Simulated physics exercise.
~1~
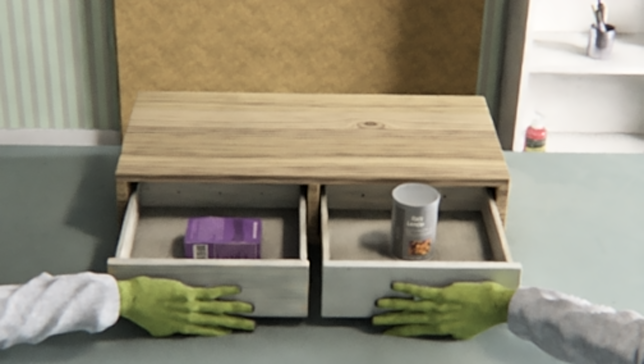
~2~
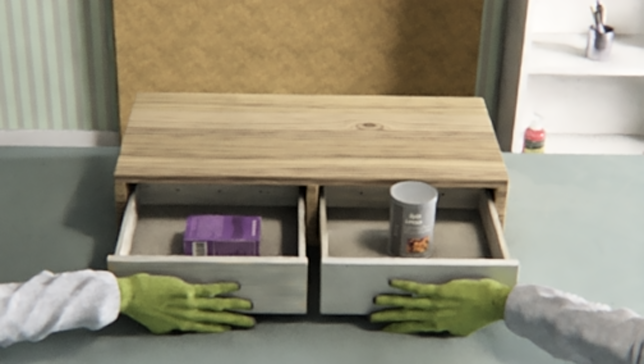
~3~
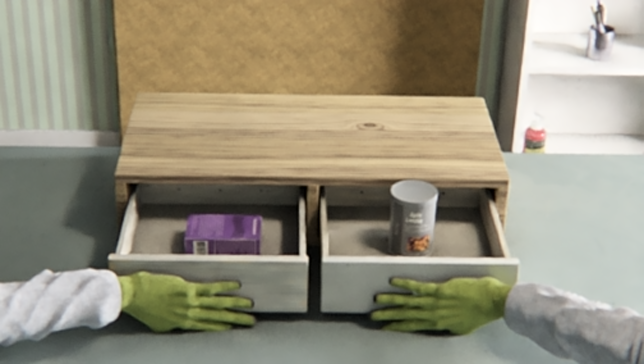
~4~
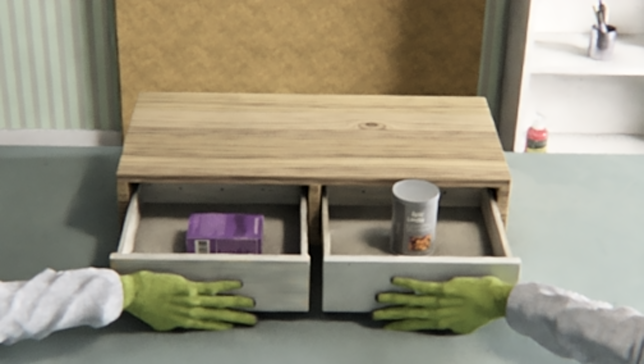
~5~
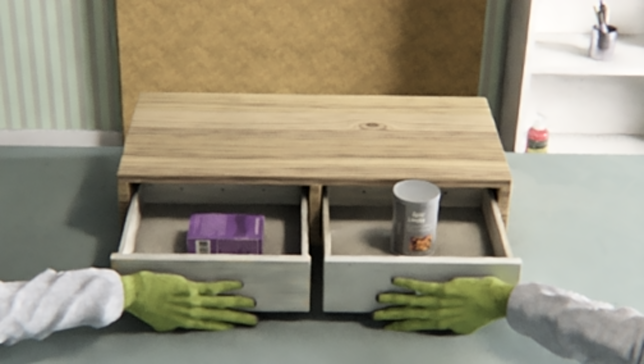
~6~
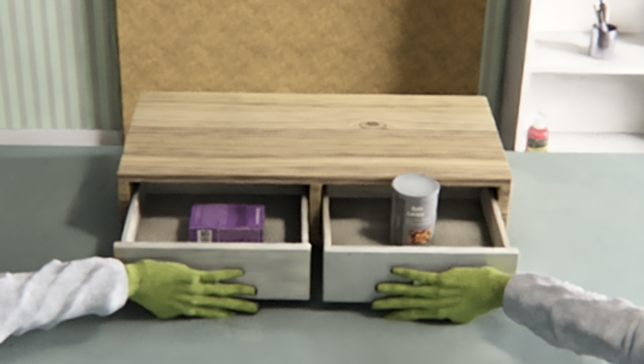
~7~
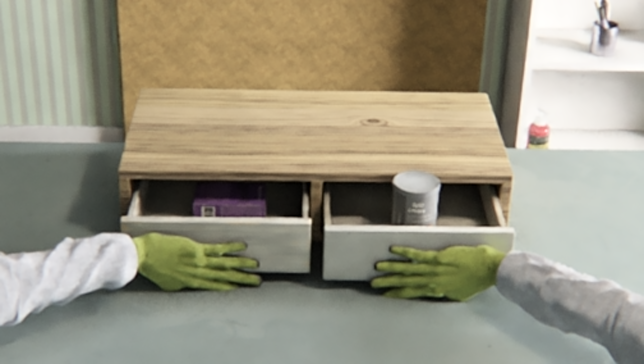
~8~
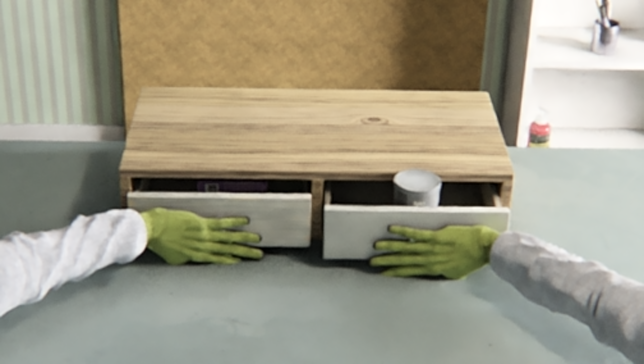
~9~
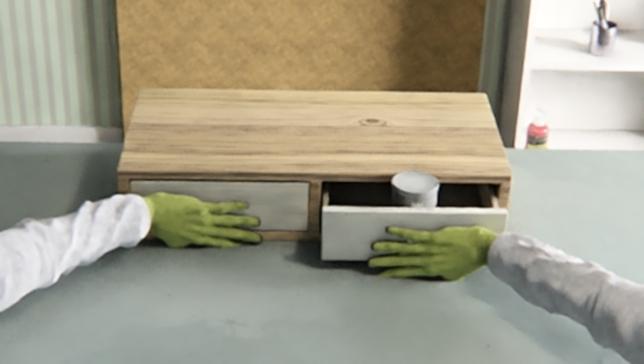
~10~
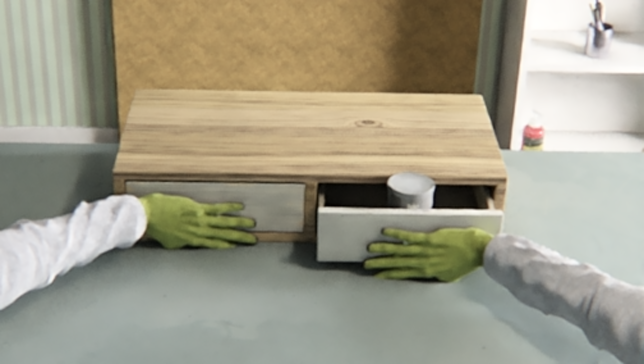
Two green-gloved hands rested on the fronts of two open drawers, one holding a purple packet and the other an upright grey tin, then pushed both inward; the left drawer closed fully, while the right one stopped partway, still open.
